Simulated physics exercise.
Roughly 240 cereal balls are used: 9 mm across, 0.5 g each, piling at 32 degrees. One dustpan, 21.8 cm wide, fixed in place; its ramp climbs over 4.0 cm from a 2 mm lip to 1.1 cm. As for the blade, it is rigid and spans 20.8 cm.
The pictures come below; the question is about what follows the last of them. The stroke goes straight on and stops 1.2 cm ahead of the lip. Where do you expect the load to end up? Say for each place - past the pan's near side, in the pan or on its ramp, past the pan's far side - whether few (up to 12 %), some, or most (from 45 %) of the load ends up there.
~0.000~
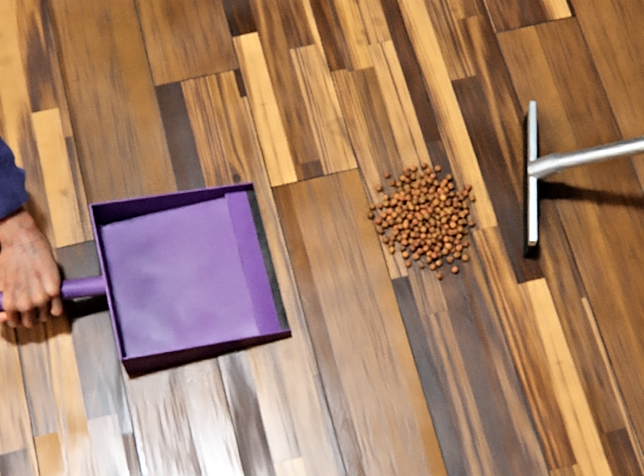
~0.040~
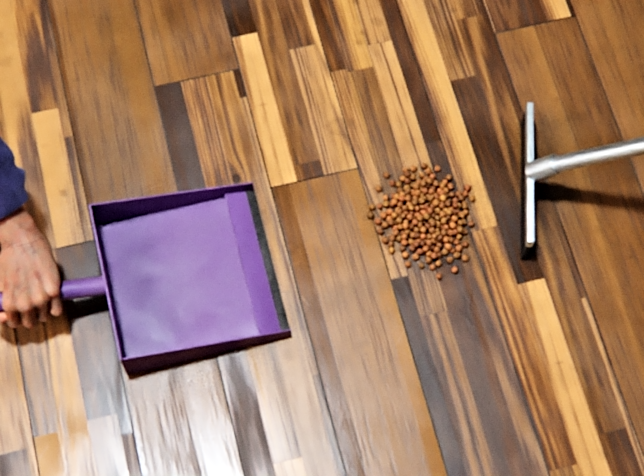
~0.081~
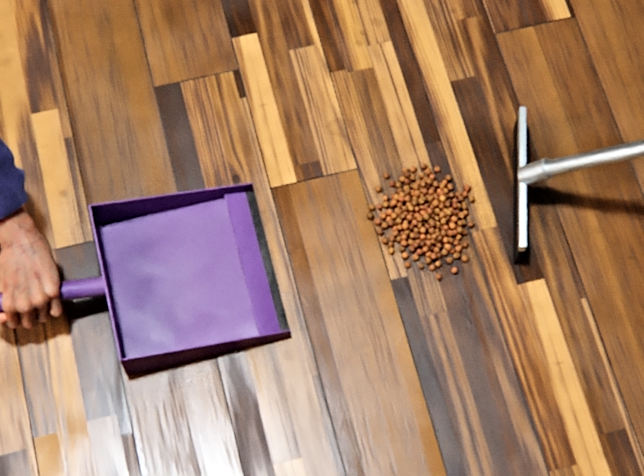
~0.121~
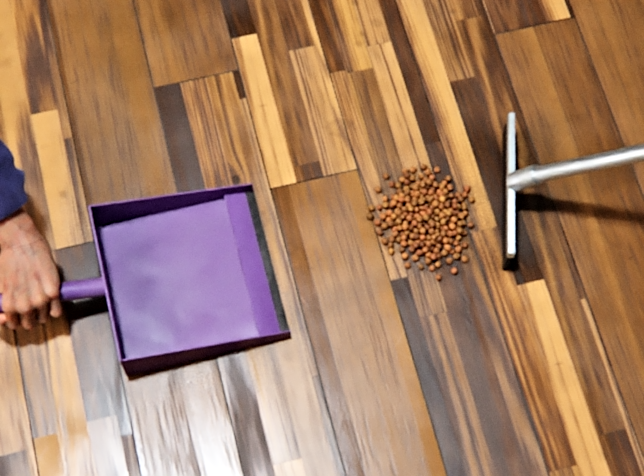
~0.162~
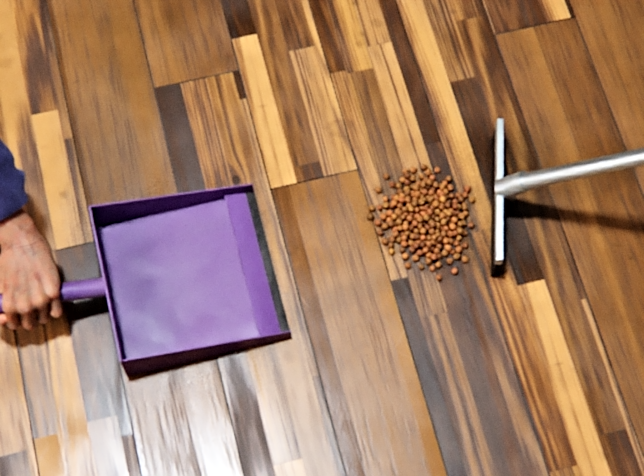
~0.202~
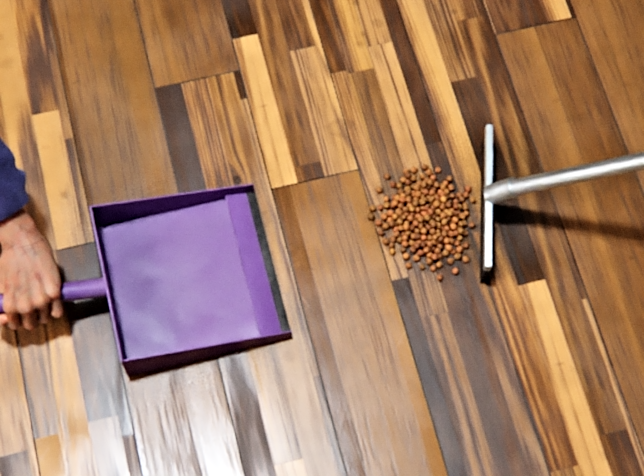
Past the pan's near side: Few, in the pan or on its ramp: Few, past the pan's far side: Few.
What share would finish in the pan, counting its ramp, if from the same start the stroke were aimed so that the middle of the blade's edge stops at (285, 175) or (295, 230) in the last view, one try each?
I'd expect about 25 percent, then about 25 percent.
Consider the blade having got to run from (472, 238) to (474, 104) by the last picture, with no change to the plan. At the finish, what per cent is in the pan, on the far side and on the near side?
The pan gets 20, the far side 35 and the near side 0.
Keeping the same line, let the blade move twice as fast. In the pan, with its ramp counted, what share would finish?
Then about 20 per cent.
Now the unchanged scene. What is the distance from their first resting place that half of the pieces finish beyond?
Median shift: Approx. 18 cm.
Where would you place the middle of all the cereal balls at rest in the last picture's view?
My guess is close to (297, 244).
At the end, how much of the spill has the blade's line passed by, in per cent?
Roughly 30 percent of it.
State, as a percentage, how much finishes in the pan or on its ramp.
That works out at about 0 percent.
Then, at 0.48 s, middle of the blade 17 cm from the lip; 0 % over the lip, far side 0 %, near side 0 %.
After 0.66 s, middle of the blade 9 cm from the lip; 0 % over the lip, far side 5 %, near side 0 %.
After 0.97 s, middle of the blade 4 cm from the lip; 0 % over the lip, far side 5 %, near side 5 %.
At rest (1.3 s), near side 5 %, pan 0 %, far side 5 %, in front of the lip or behind the blade 90 %.
